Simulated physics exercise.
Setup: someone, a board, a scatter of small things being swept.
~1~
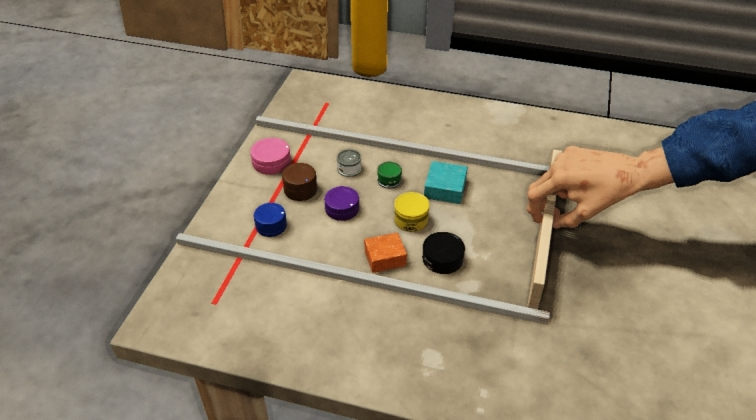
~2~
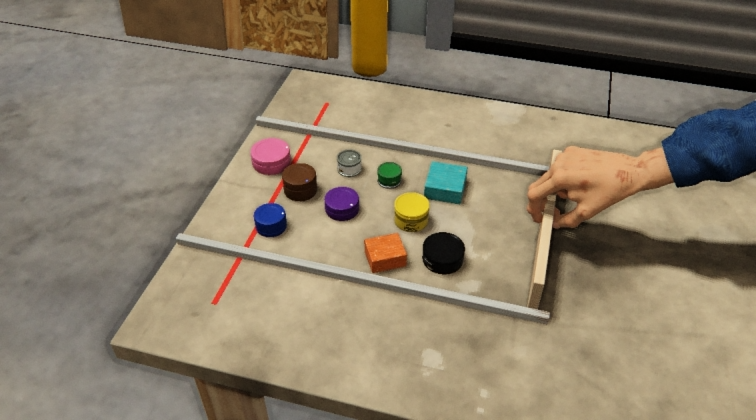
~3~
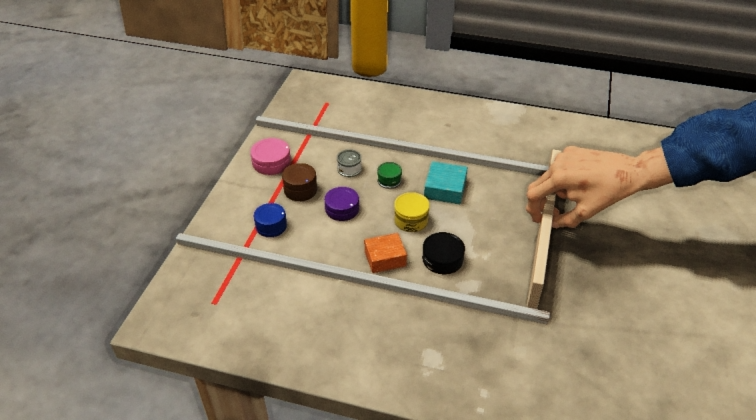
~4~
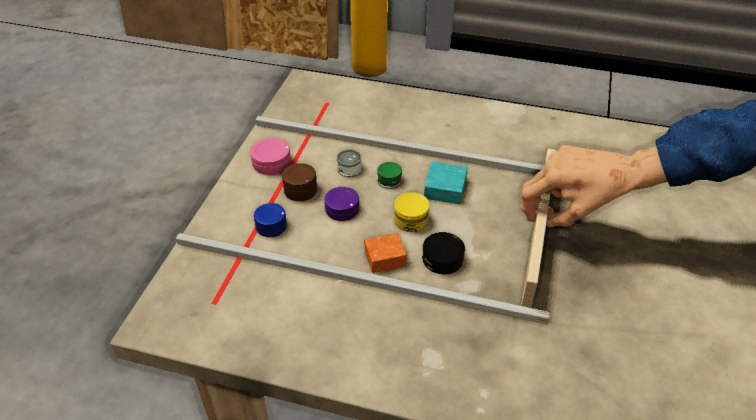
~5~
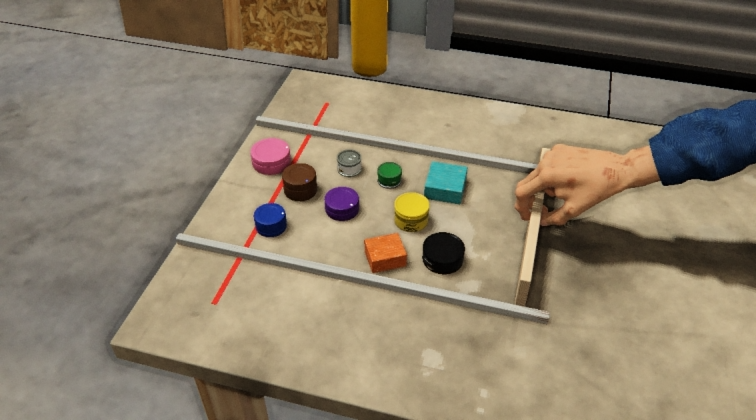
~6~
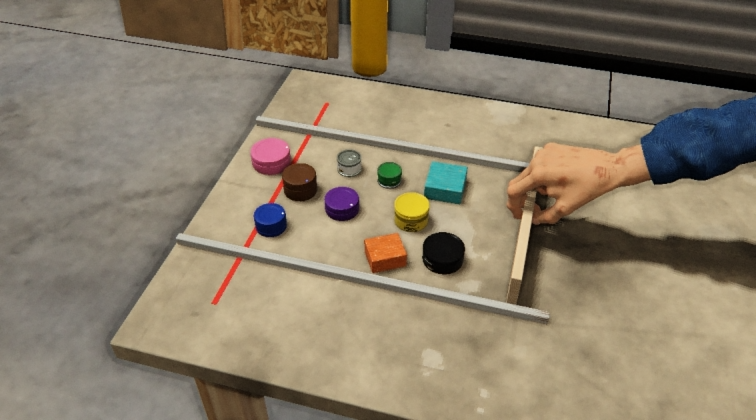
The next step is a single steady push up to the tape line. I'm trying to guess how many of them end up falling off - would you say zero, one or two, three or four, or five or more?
I would say one or two.
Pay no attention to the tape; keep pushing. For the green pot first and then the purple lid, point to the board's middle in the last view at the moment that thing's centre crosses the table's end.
The middle is at (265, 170) when it's the green pot, and at (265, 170) when it's the purple lid.
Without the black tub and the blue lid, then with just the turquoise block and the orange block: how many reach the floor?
Count: 1 (first case); 0 (second).
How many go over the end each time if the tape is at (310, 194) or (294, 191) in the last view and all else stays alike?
Down on the floor: 0 and 0.
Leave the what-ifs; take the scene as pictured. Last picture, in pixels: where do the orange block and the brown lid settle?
The orange block at (236, 231), the brown lid at (238, 161).
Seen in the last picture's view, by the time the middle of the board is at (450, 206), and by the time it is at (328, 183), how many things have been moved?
I get 3 at the one place and 10 at the other.
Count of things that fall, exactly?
It comes to 1.
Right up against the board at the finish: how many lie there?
4 of them.
Soon after, none off yet; pink lid at rest near (271, 156); blue lid at rest near (270, 220); brown lid at rest near (300, 182).
By the end, the number that fall off is one or two; fallen, pink lid.
